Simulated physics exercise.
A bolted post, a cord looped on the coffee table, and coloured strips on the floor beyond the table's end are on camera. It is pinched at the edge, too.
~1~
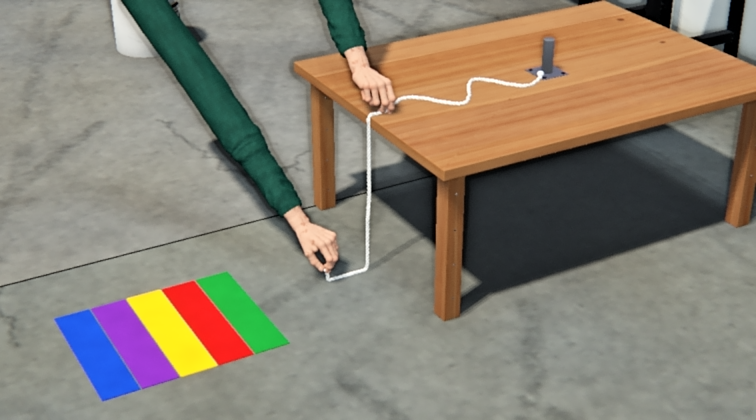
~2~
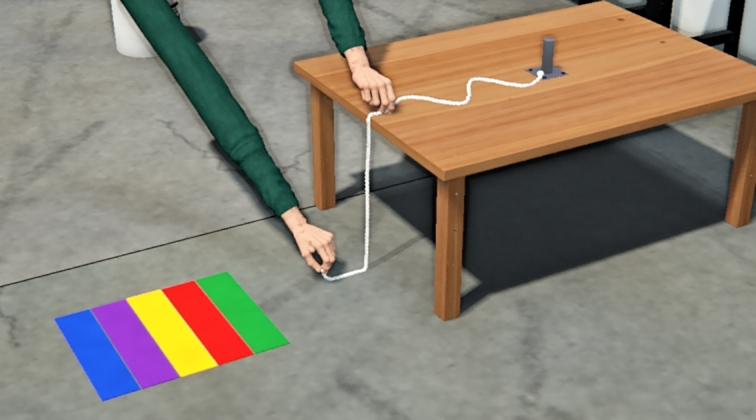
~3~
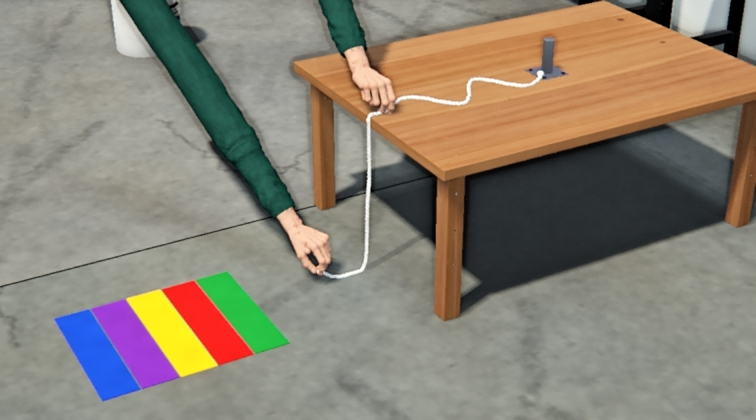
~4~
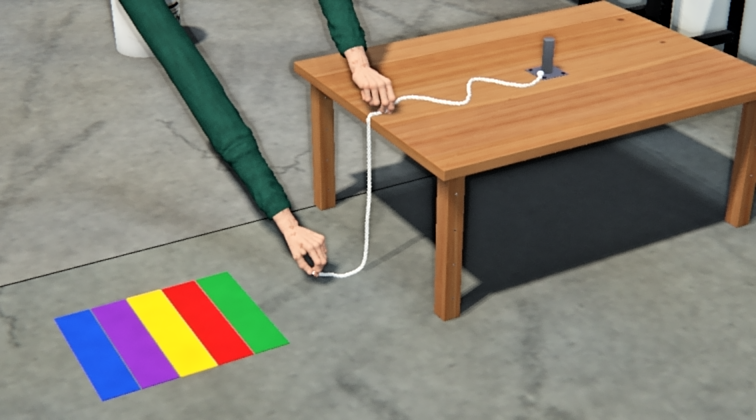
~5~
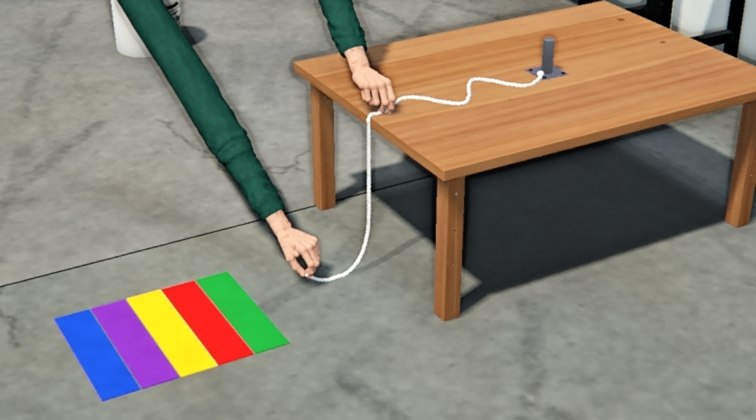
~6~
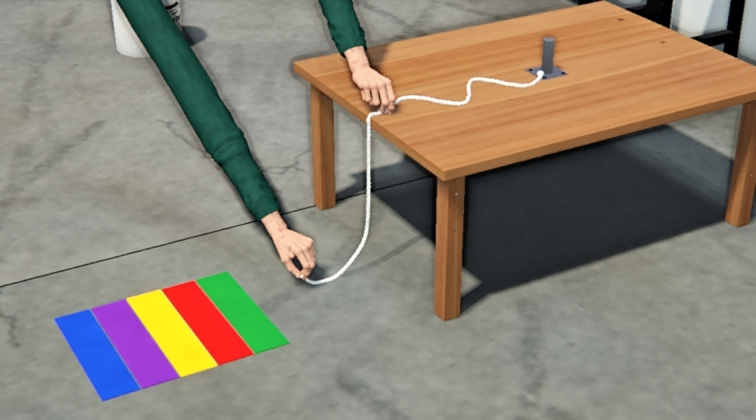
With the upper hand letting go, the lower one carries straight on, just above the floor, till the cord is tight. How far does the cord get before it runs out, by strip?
As far as the purple strip.
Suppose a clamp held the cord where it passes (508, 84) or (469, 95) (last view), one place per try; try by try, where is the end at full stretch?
Per try (px): (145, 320), (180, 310).
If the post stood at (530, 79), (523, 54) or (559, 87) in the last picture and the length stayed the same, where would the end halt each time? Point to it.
First try about (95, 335), second about (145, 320), third about (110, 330).
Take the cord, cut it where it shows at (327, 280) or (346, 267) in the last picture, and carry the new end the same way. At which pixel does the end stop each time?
In order, around (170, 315) and (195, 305).
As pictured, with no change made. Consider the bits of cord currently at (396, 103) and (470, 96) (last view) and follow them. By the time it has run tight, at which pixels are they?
In that view they reach (342, 137) and (424, 101).
Soon after, end near (202, 304); over red.
Then, end near (156, 317); over yellow.
At full stretch, end near (127, 326); over purple. It gets as far as the purple strip.
